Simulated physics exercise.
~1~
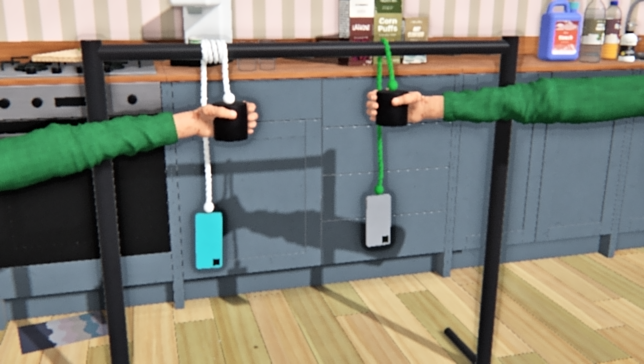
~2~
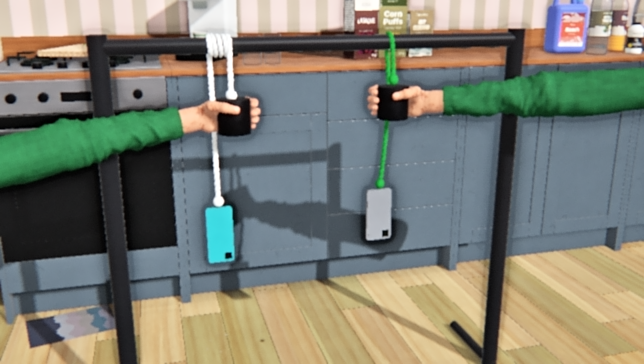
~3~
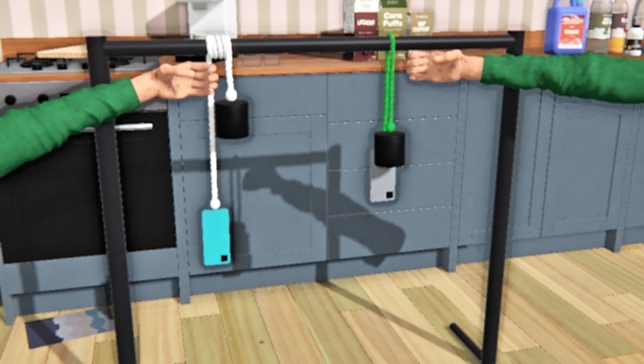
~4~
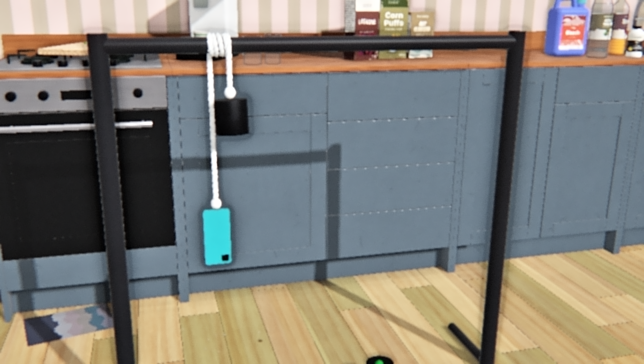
Two green-sleeved hands held black cups tied by ropes to phones over a dark rail, then let go and drew away; the left cup stayed hanging with its blue phone, while the right one dropped to the floor as its gray phone rose.
